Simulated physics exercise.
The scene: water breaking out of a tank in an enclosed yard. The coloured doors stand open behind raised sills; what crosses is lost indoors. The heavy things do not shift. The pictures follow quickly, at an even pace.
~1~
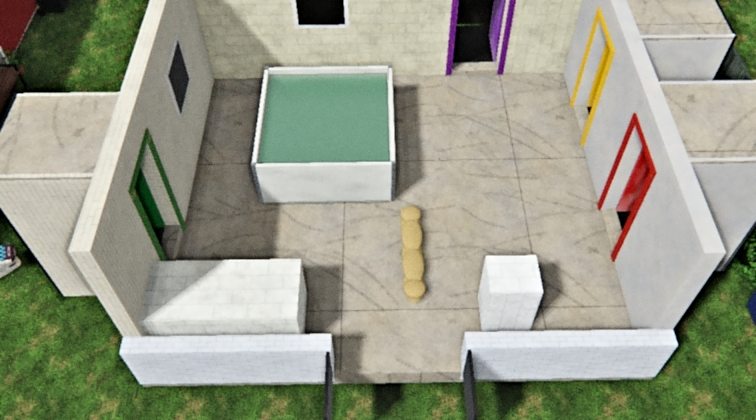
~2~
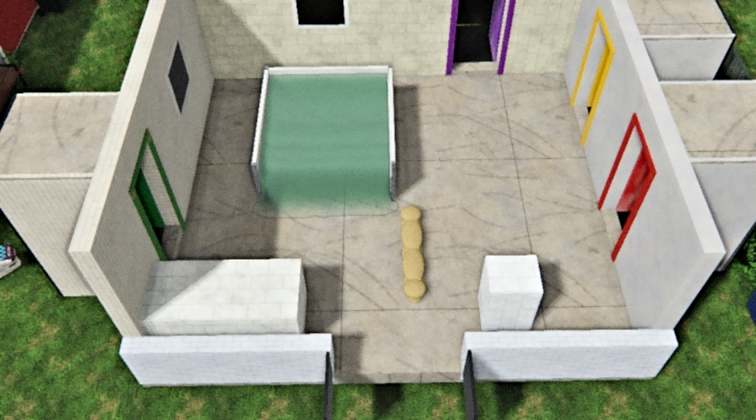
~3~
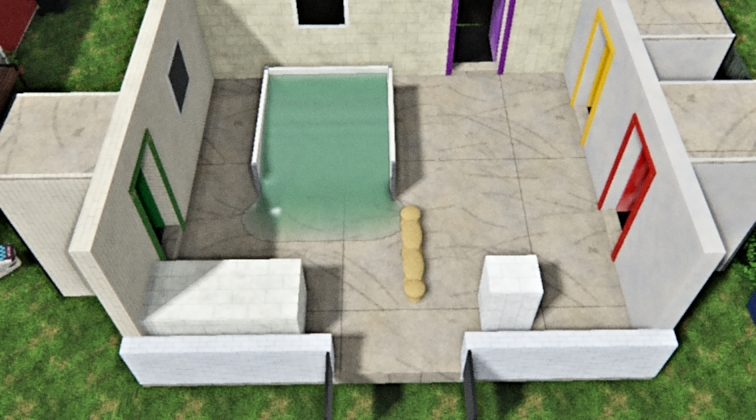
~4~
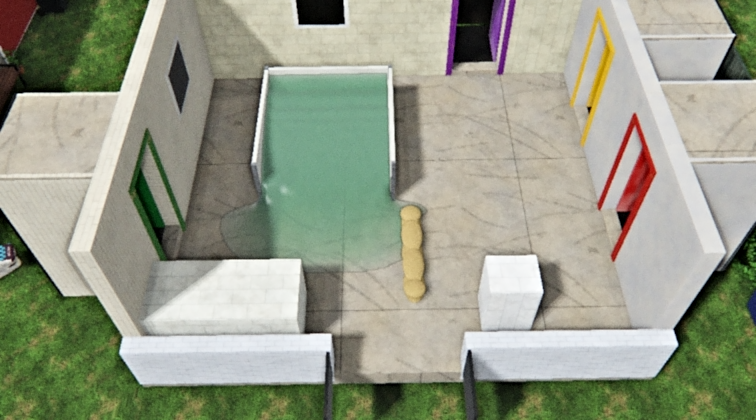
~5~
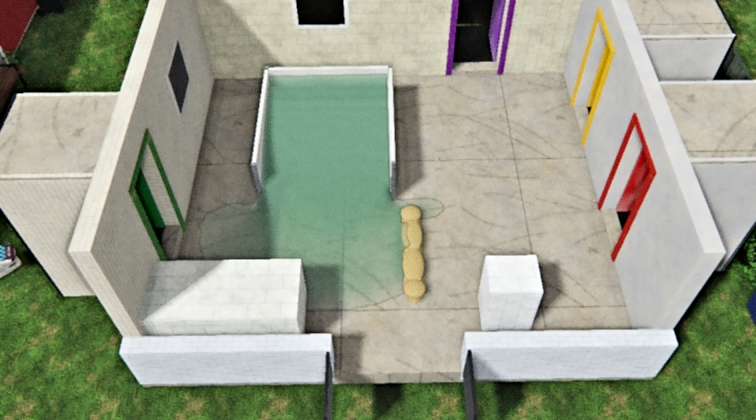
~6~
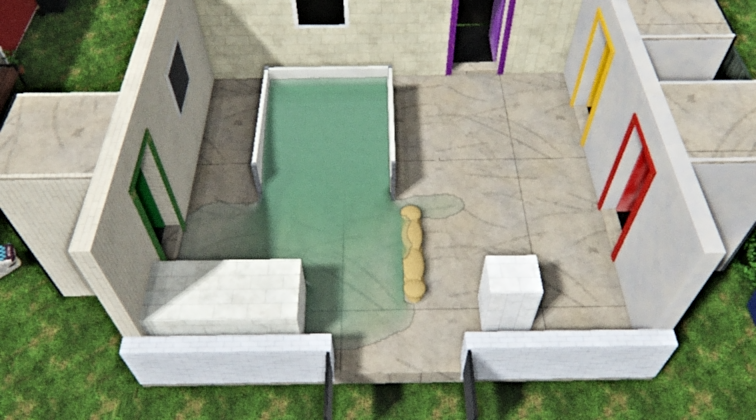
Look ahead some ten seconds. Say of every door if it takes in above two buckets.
In the end: The green door floods; the red door holds within the limit; the yellow door holds within the limit; the purple door holds within the limit.
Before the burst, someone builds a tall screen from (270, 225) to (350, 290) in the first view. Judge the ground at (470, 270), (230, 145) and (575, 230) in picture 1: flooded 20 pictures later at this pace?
In turn: Covered, wet, flooded.
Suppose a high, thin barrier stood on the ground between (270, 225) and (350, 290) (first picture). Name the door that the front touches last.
It is the purple-painted one.
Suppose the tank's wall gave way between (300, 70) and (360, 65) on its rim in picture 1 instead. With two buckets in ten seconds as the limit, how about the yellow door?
One by one: Yellow is over.
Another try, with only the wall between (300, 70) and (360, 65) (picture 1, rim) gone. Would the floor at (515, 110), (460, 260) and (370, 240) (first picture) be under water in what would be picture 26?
In that order: Awash, clear, not flooded.
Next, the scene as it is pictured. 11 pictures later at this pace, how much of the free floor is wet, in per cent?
Some 30 per cent.
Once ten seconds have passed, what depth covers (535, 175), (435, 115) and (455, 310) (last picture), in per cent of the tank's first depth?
Roughly 4, 2 and 2 per cent, in turn.
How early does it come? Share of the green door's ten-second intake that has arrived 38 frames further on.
Roughly 100 per cent.
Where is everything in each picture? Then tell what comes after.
Still water in the open tank at (326, 116), in the first picture.
The front is at (257, 205), out from the gap at (326, 190), in the second picture.
The front is at (247, 222), out from the gap at (326, 190), in the third picture.
The front is at (230, 240), out from the gap at (327, 191), in the fourth picture.
Water pours out at (327, 192) and has run to a hidden place, in the fifth picture.
Water pours out at (327, 192) and has run to a hidden place, in the sixth picture.
A moment on, water covers 25 % of the floor; the green door wet at the sill, nothing in, the red door not reached, the yellow door not reached, the purple door not reached.
Next, water covers 30 % of the floor; the green door over two buckets in, the red door not reached, the yellow door not reached, the purple door not reached.
Then, water covers 40 % of the floor; the green door far over two buckets in, the red door not reached, the yellow door not reached, the purple door not reached.
Later, water covers 60 % of the floor; the green door far over two buckets in, the red door not reached, the yellow door not reached, the purple door wet at the sill, nothing in.
In the end, water covers 85 % of the floor; the green door far over two buckets in, the red door wet at the sill, nothing in, the yellow door under two buckets in, the purple door wet at the sill, nothing in.
